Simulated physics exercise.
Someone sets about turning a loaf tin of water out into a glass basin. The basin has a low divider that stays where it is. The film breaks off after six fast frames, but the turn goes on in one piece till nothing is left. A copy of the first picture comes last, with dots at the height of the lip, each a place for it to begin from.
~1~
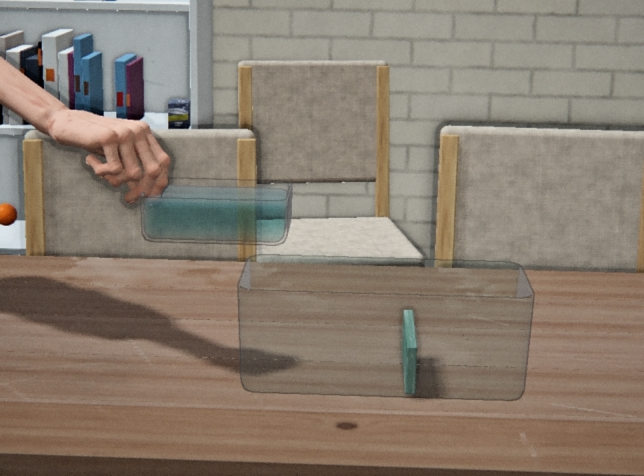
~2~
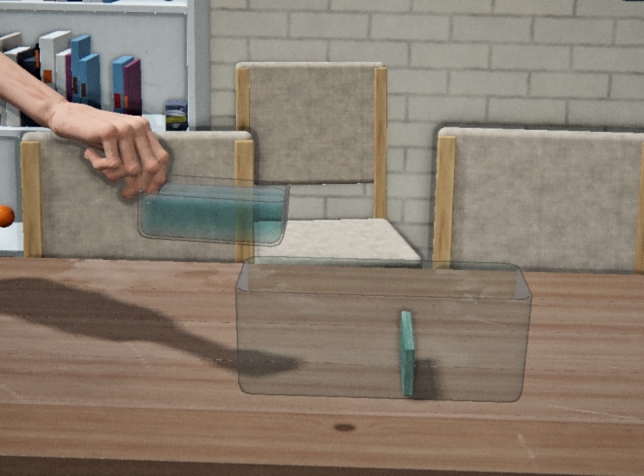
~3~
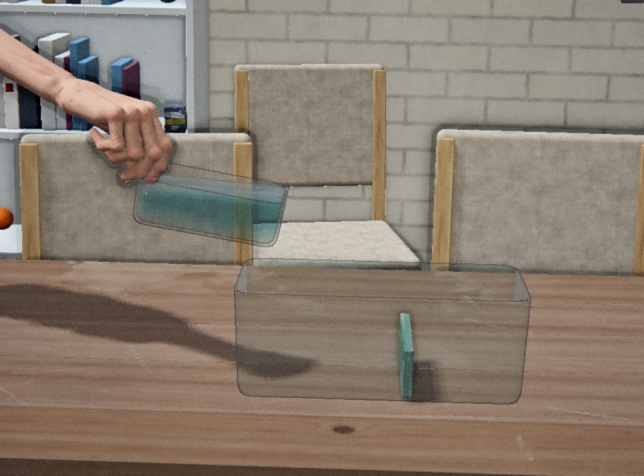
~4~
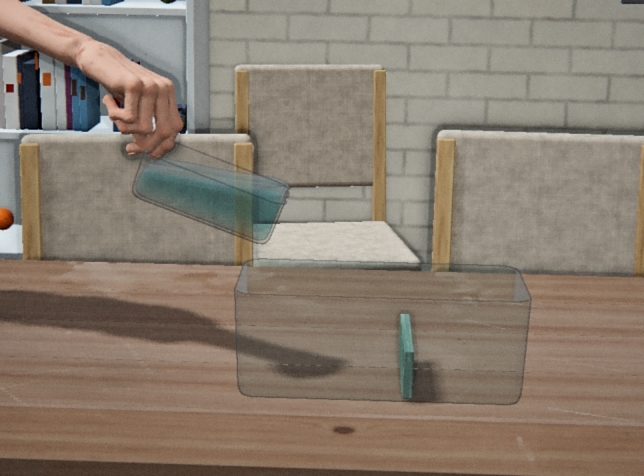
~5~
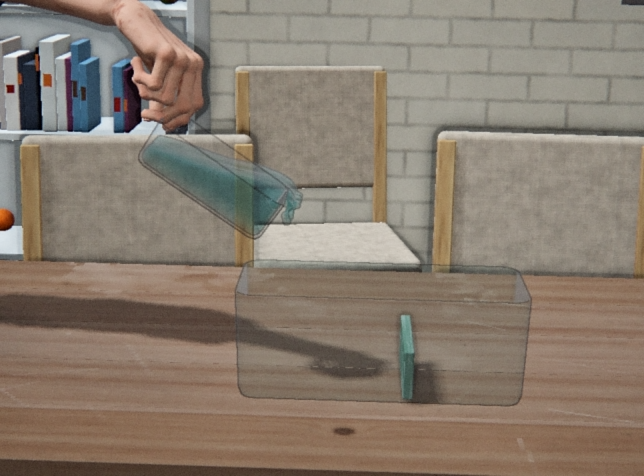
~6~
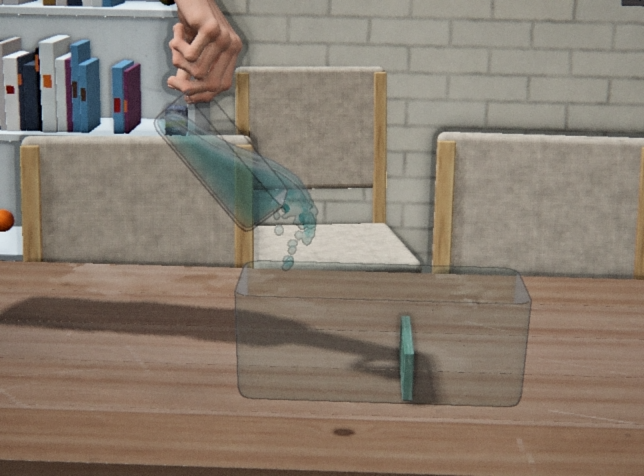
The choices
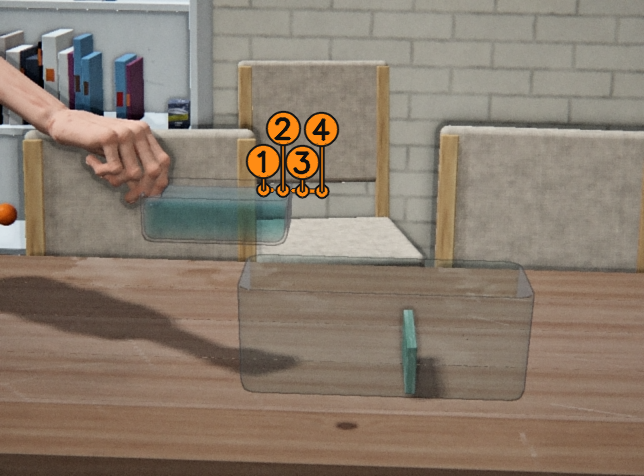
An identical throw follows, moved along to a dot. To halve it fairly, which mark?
3.
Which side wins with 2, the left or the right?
The left side.
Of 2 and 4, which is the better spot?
The answer is 4.
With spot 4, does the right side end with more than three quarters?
No, it does not.
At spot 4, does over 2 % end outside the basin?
Yes.
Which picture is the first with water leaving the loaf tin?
Picture 4.
In orange, 1 at (263, 189); 2 at (283, 190); 3 at (302, 190); 4 at (321, 191).
If 1 is chosen, about 81 % ends left of the wall and 10 % right of it; 9 % is lost outside.
If 2 is chosen, about 72 % ends left of the wall and 18 % right of it; 10 % is lost outside.
If 3 is chosen, about 42 % ends left of the wall and 48 % right of it; 10 % is lost outside.
If 4 is chosen, about 29 % ends left of the wall and 58 % right of it; 13 % is lost outside.
